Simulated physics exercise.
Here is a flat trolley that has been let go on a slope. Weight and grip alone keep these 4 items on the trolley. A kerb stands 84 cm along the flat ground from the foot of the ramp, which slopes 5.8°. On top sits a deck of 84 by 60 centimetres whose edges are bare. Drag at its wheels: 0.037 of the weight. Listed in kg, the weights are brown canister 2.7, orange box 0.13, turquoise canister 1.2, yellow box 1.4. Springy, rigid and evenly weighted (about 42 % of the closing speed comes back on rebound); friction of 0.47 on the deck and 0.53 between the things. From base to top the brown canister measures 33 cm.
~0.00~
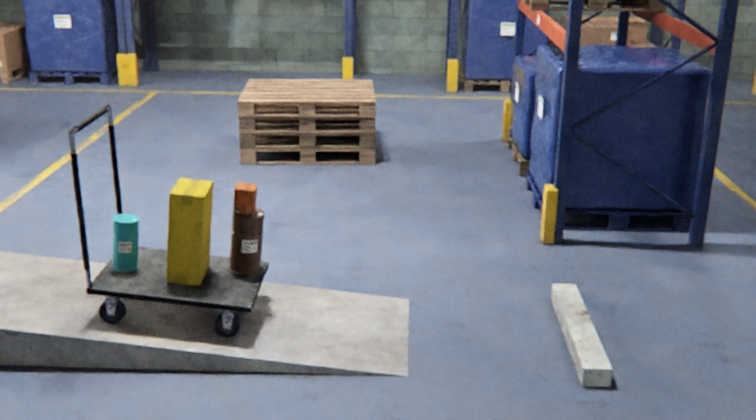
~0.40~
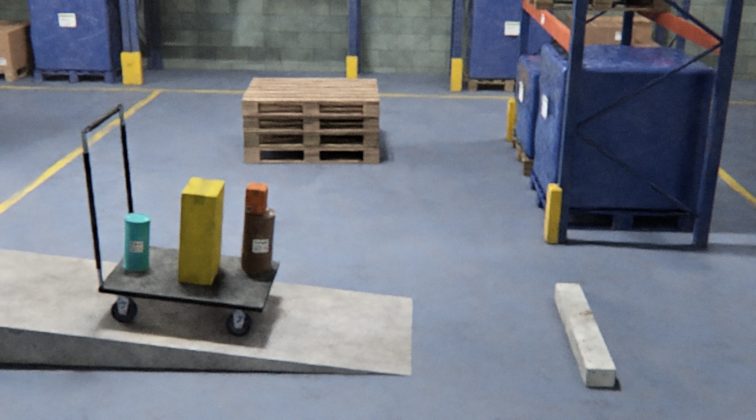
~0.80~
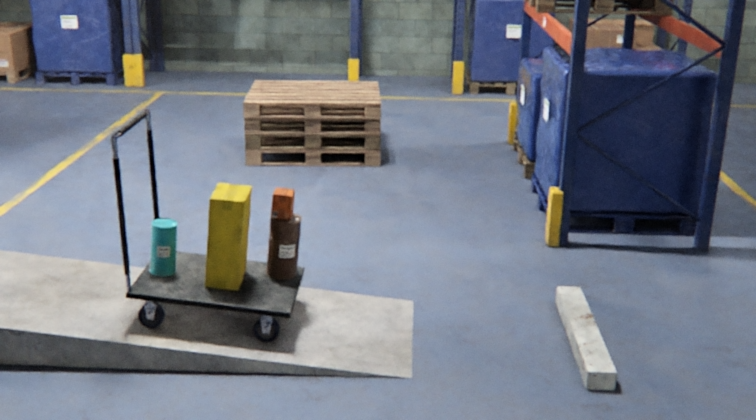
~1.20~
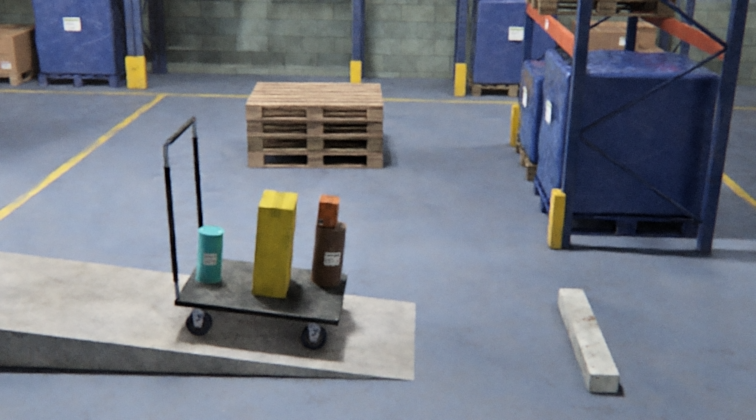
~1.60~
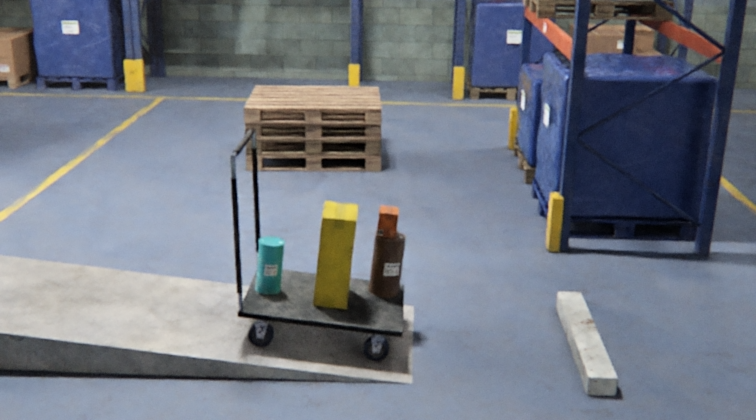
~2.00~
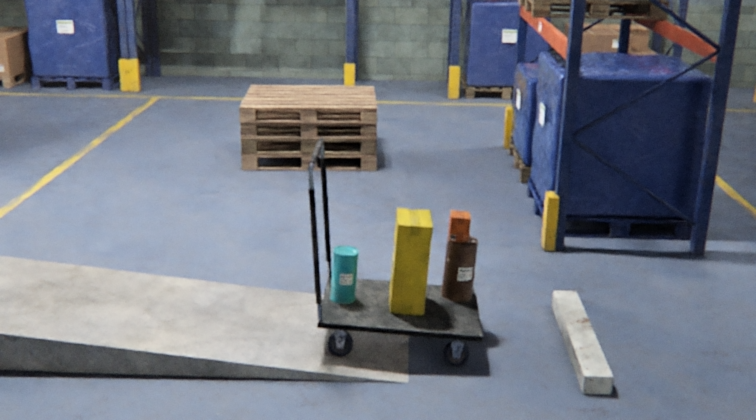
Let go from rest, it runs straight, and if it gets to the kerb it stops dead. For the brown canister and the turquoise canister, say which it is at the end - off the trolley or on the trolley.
The brown canister drops out of the cart; the turquoise canister is still carried.
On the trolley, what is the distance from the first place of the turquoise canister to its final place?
The shift is close to 10 cm.
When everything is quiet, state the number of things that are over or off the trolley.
Count: 3.
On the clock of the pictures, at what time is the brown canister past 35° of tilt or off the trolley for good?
It happens near 2.7 s.
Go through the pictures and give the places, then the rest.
In the first picture, 169 cm to the kerb; brown canister (247, 241); turquoise canister (125, 243).
In the second picture, 165 cm to the kerb; orange box (256, 199); yellow box (202, 231).
In the third picture, 152 cm to the kerb; orange box (283, 204); yellow box (229, 236).
In the fourth picture, 128 cm to the kerb; orange box (328, 211); yellow box (275, 243).
In the fifth picture, 95 cm to the kerb; orange box (388, 222); yellow box (336, 254).
In the sixth picture, 52 cm to the kerb; brown canister (459, 268); turquoise canister (344, 275).
After 2.60 s, trolley at the kerb; brown canister tipped 4° from how it sat near (573, 271); turquoise canister slid 9 cm near (460, 284); yellow box tipped 8° from how it sat.
After 3.00 s, trolley at the kerb; brown canister and orange box now off the trolley; turquoise canister slid 9 cm near (462, 284); yellow box tipped 48° from how it sat.
After 3.30 s, trolley at the kerb; yellow box now off the trolley; turquoise canister slid 9 cm near (462, 284).
After 3.70 s, trolley at the kerb; turquoise canister slid 9 cm near (462, 284).
By the end (4.0 s), off the trolley, brown canister, orange box and yellow box; turquoise canister in place, give or take 10 cm. Seen from the same camera at the end, turquoise canister near (462, 284).
